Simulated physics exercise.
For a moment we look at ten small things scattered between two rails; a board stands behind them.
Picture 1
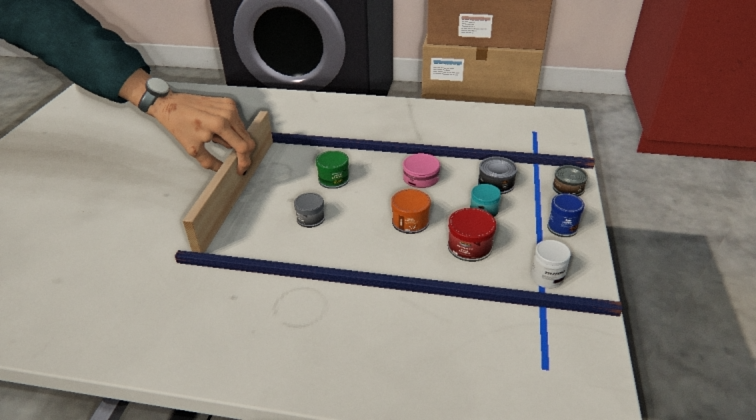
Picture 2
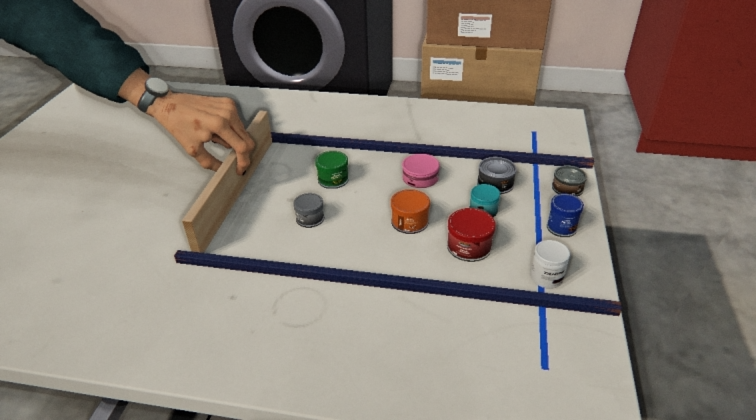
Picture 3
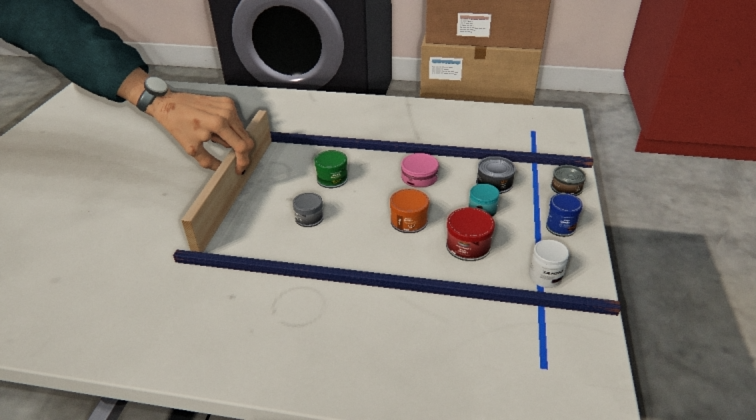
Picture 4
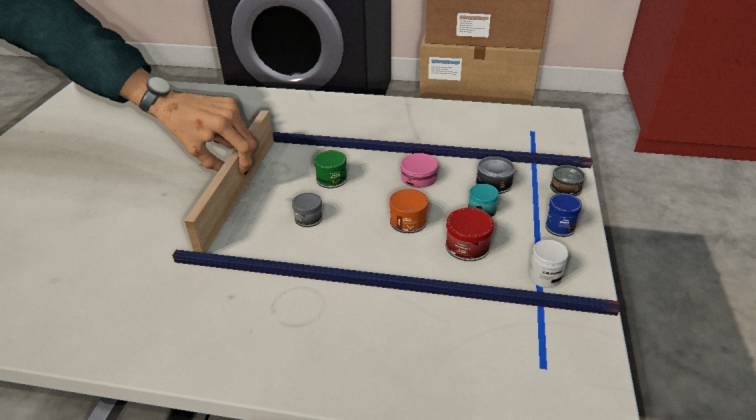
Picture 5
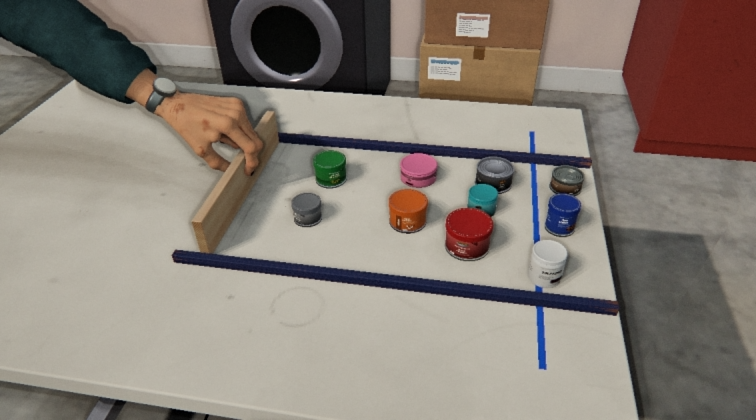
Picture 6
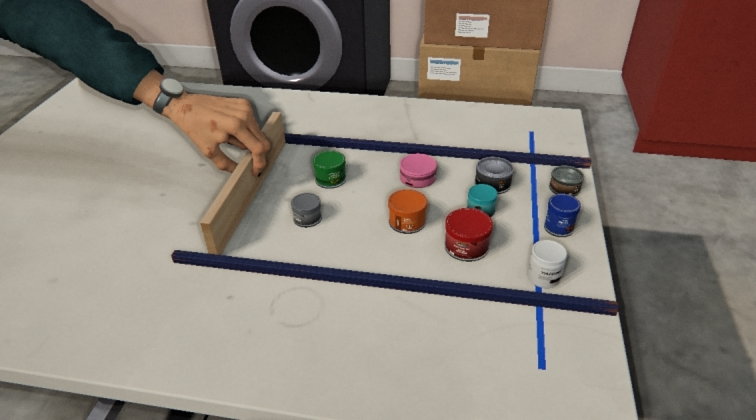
Ten small paint pots sat scattered between two dark rails on a white table, barely changing place, while a hand held a wooden board still behind them, then slid it slightly to the right.
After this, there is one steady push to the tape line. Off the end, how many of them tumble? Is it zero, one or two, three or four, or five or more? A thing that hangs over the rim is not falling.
It will be one or two.
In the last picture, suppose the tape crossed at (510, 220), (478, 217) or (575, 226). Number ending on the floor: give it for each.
Try 1: 0; try 2: 0; try 3: 5.
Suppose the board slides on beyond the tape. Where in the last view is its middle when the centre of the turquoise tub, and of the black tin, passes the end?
For the turquoise tub at (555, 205), for the black tin at (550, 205).
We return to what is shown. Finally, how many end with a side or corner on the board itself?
It's 5.
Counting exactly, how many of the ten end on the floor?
Taken together, the number is 1.
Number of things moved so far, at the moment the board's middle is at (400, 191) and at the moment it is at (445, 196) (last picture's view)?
First 4, after that 7.
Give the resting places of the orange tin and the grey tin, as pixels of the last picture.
Middles: Around (557, 213) and around (553, 237).
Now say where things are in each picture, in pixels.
In the first frame, brown tin (570, 181); blue tin (565, 216); white tub (550, 264); board (235, 176); tape (539, 223).
In the second frame, blue tin (565, 215); green tin (332, 170).
In the third frame, white tub (548, 264); turquoise tub (484, 201).
In the fourth frame, brown tin (568, 181); red pot (469, 234).
In the fifth frame, blue tin (562, 215); black tin (494, 175).
In the sixth frame, brown tin (566, 181); blue tin (562, 215); white tub (547, 265); board (249, 177); tape (536, 222).
A little later, none off yet; brown tin at rest near (566, 181); blue tin at rest near (562, 215); white tub at rest near (547, 265).
When it is over, the number that fall off is one or two; down, brown tin.
